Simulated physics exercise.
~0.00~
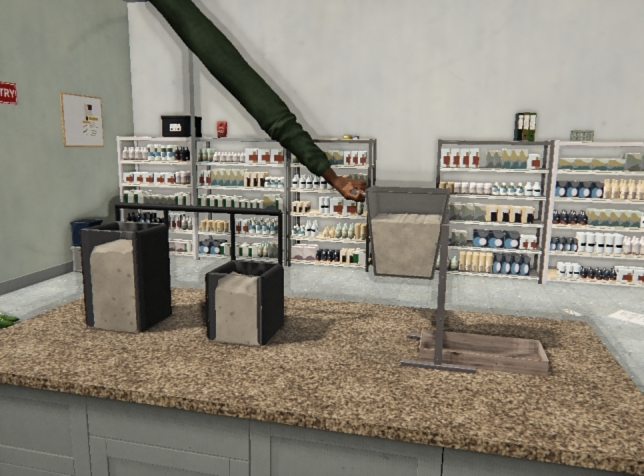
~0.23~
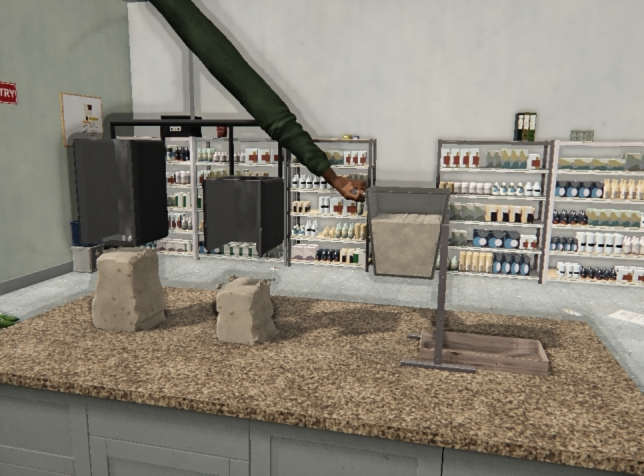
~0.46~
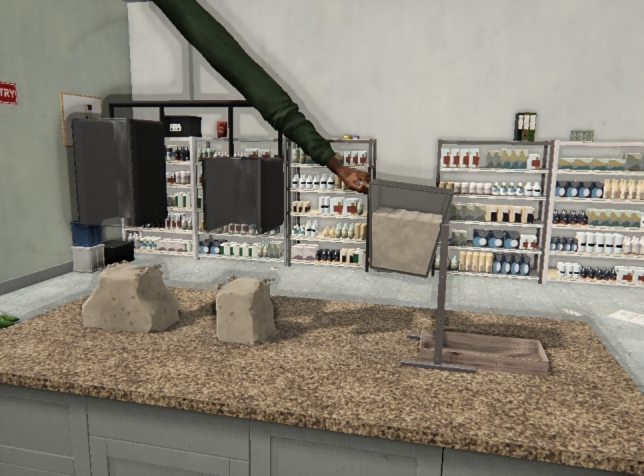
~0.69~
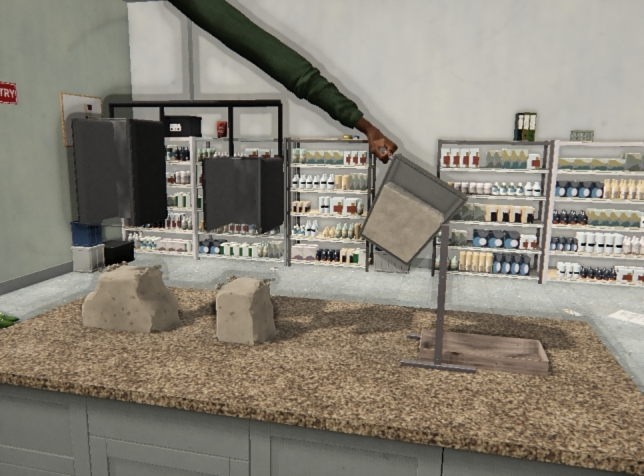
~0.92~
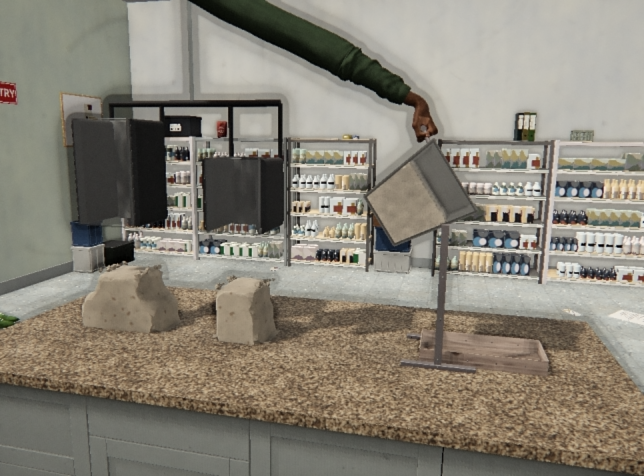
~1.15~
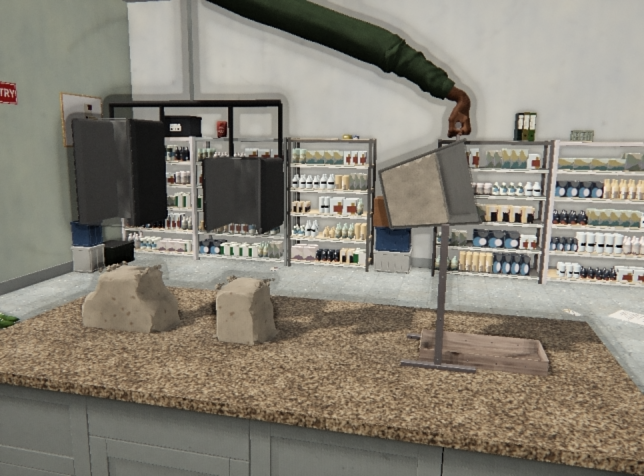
In a pale-walled storeroom with shelves of bottles along the back, a fixed, slightly raised view looks across a speckled brown countertop. Two grey clay blocks sit in dark open boxes at left, and a clay-filled grey tub hangs on a stand at right. The boxes lift off, the left block slumps lower while the other keeps its shape, and a green-sleeved arm tilts the tub steeply leftward.
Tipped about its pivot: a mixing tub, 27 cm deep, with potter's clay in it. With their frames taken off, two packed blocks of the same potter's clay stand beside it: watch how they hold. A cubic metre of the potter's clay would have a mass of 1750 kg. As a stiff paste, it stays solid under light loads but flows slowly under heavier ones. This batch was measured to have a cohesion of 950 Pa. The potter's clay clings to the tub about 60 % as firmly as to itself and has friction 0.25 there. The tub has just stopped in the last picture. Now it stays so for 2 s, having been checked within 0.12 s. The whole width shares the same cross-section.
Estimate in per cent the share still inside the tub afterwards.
I would say about 100 percent.
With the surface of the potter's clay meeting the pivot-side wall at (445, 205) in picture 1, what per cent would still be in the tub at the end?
That gives some 100 %.
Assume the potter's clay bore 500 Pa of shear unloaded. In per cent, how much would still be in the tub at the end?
100 %.
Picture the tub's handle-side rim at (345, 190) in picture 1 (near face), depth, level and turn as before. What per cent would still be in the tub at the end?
Then near 100 % stays in the tub.
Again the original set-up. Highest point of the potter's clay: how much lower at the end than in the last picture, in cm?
Roughly 0 cm.
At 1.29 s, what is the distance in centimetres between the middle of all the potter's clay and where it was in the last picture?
Some 0 cm.
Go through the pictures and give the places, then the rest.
The first frame shows handle-side rim at (368, 191), tilt 0 degrees; crest of the potter's clay at (432, 223); block heights 33 cm, 21 cm (left to right).
The second frame shows handle-side rim at (368, 191), tilt 0 degrees; crest of the potter's clay at (432, 223); block heights 29 cm, 21 cm (left to right).
The third frame shows handle-side rim at (372, 183), tilt 6 degrees; crest of the potter's clay at (377, 214); block heights 22 cm, 21 cm (left to right).
The fourth frame shows handle-side rim at (397, 156), tilt 30 degrees; crest of the potter's clay at (384, 187); block heights 22 cm, 21 cm (left to right).
The fifth frame shows handle-side rim at (435, 141), tilt 57 degrees; crest of the potter's clay at (408, 164); block heights 22 cm, 21 cm (left to right).
The sixth frame shows handle-side rim at (466, 141), tilt 76 degrees; crest of the potter's clay at (431, 156); block heights 22 cm, 21 cm (left to right).
After 1.29 s, the tub is at 76 degrees and holds 100 %.
After 1.46 s, the tub is at 76 degrees and holds 100 %.
After 1.63 s, the tub is at 76 degrees and holds 100 %.
After 1.80 s, the tub is at 76 degrees and holds 100 %.
After 3.15 s, the tub is at 76 degrees and holds 100 %.
